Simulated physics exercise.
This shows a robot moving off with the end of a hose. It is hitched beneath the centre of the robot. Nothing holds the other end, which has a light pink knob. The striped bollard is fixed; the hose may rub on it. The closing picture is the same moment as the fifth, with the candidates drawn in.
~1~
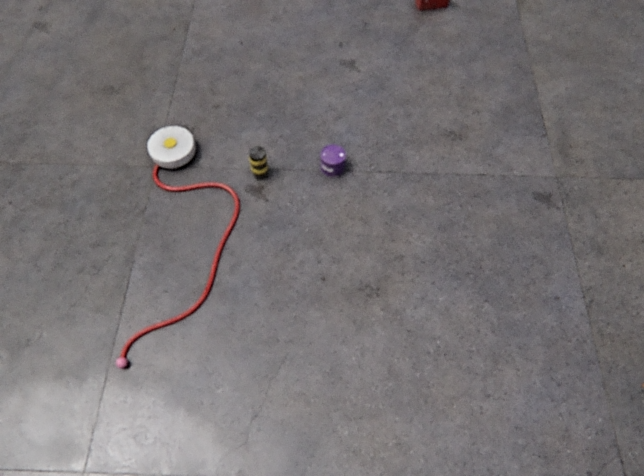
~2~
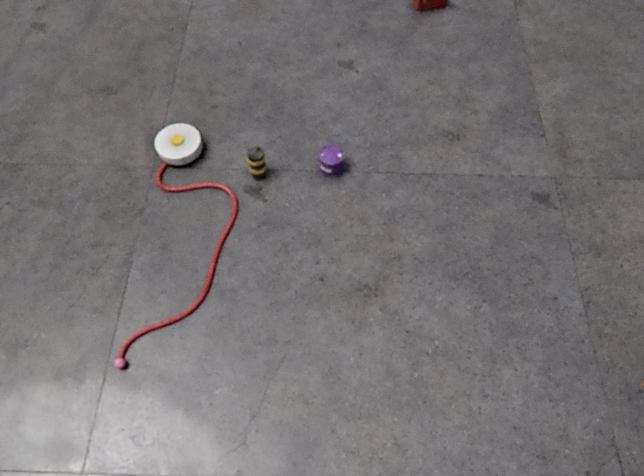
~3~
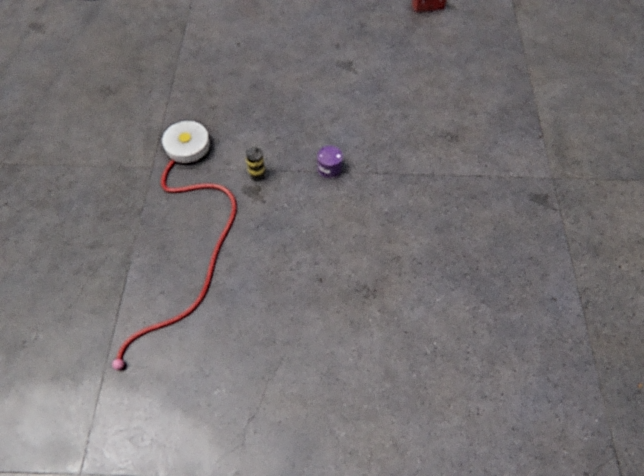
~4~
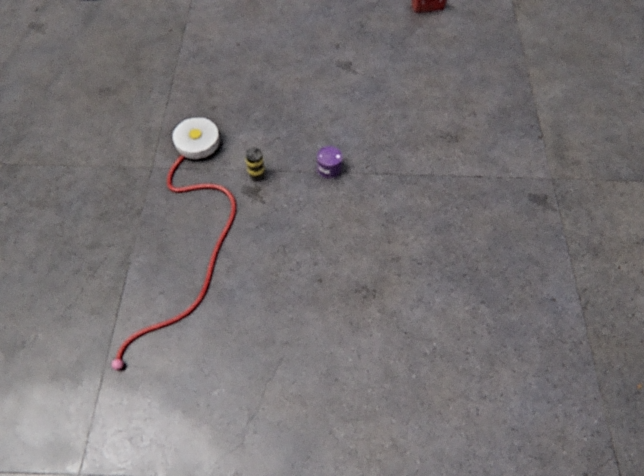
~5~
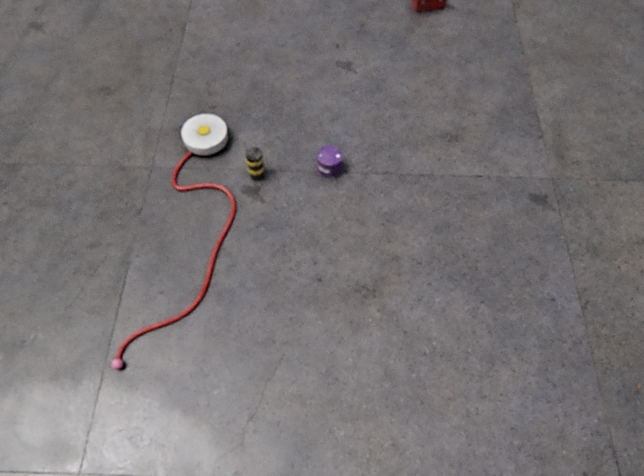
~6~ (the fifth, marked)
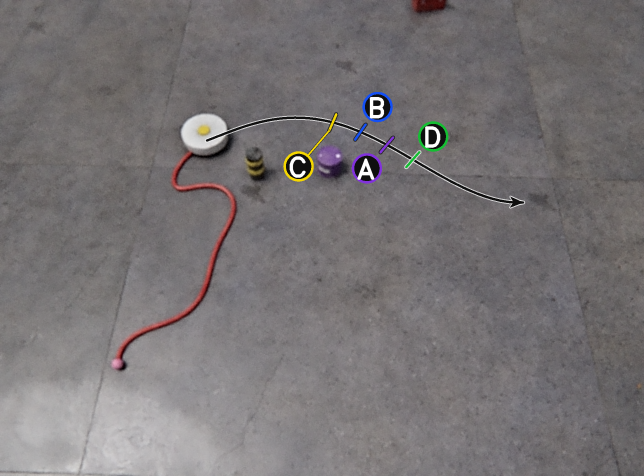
A round white robot with a yellow centre crept a short way right and slightly upward, shifting the near end of a red hose while its pink-knobbed far end stayed almost still.
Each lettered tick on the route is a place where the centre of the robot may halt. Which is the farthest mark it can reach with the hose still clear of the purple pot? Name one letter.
Up to mark A.
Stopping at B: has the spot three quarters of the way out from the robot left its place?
By then, yes.
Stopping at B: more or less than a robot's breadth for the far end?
Less.
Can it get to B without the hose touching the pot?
Yes.
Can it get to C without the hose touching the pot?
For that mark, yes.
On the marked copy, A at (387, 145); B at (360, 132); C at (333, 122); D at (413, 160); the route from (207, 141) via (368, 136) to (523, 202).
With A. Early on, robot (270, 115), middle of the hose (226, 231), free end (118, 364).
Further on, robot (336, 118), middle of the hose (229, 219), free end (118, 361).
At the end, robot (388, 140), middle of the hose (240, 188), free end (146, 329); only the bollard has been touched, if anything.
As for the rest, B is safe but short; C is safe but short; D brings the hose against the pot.
